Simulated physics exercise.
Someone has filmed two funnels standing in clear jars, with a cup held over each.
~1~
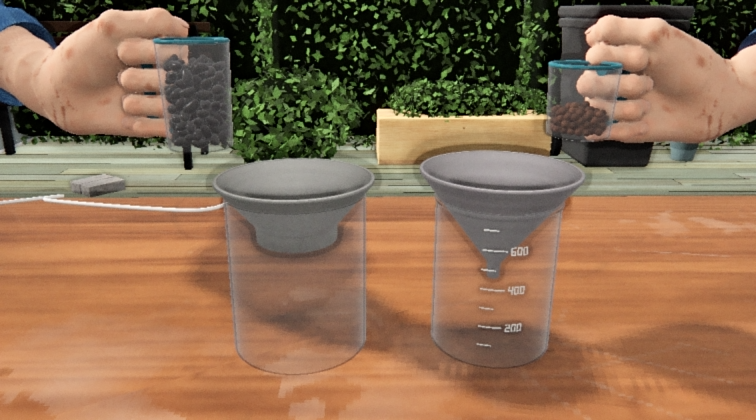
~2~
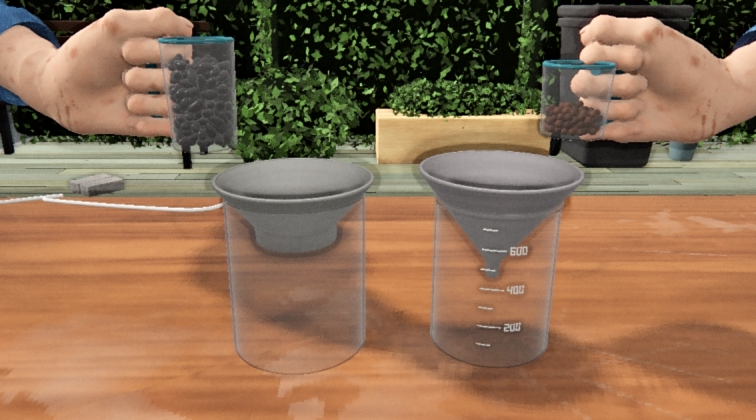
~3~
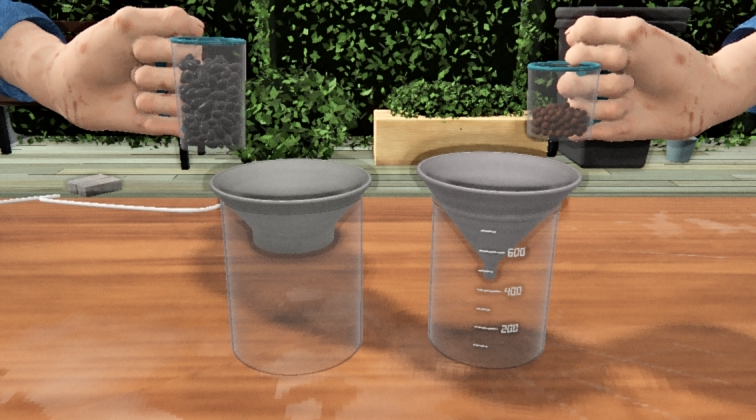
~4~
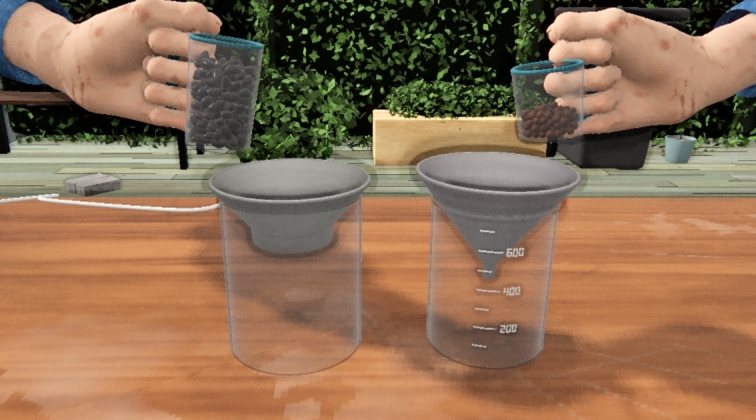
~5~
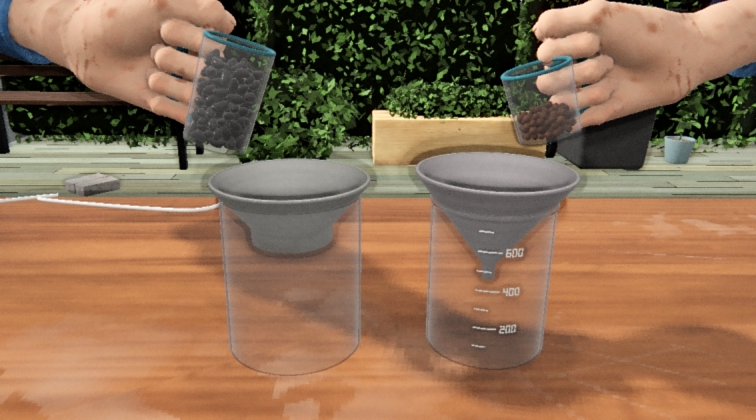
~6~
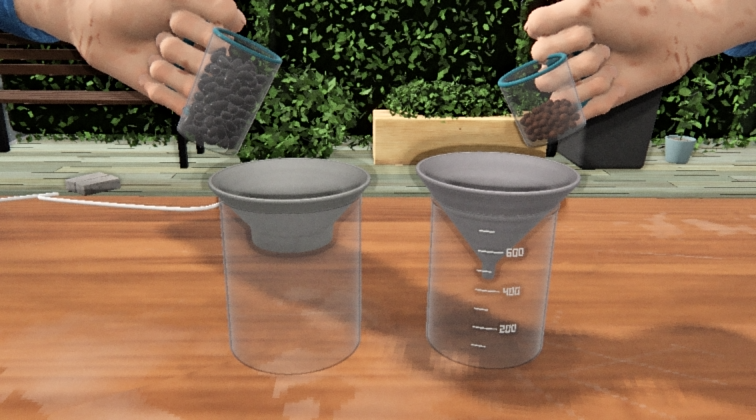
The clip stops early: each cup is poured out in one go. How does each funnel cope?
In the end the left one passes it all, and the right one holds most of it back.
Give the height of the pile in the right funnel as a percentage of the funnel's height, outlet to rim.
It comes to 55 per cent or so.
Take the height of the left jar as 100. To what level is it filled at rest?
It comes to 15 per cent or so.
Then, 0.58 s past the last view, left, all still in the cup; right, all still in the cup.
Then, 1.09 s past the last view, left, nearly all still in the cup, a small part in or over the funnel, a stray few down in the jar; right, most still in the cup, a small part in or over the funnel.
Then, 1.53 s past the last view, left, a small part still in the cup, about a quarter in or over the funnel, most down in the jar; right, all in or over the funnel.
Finally, left, all down in the jar; right, all stuck in the funnel, none down in the jar.
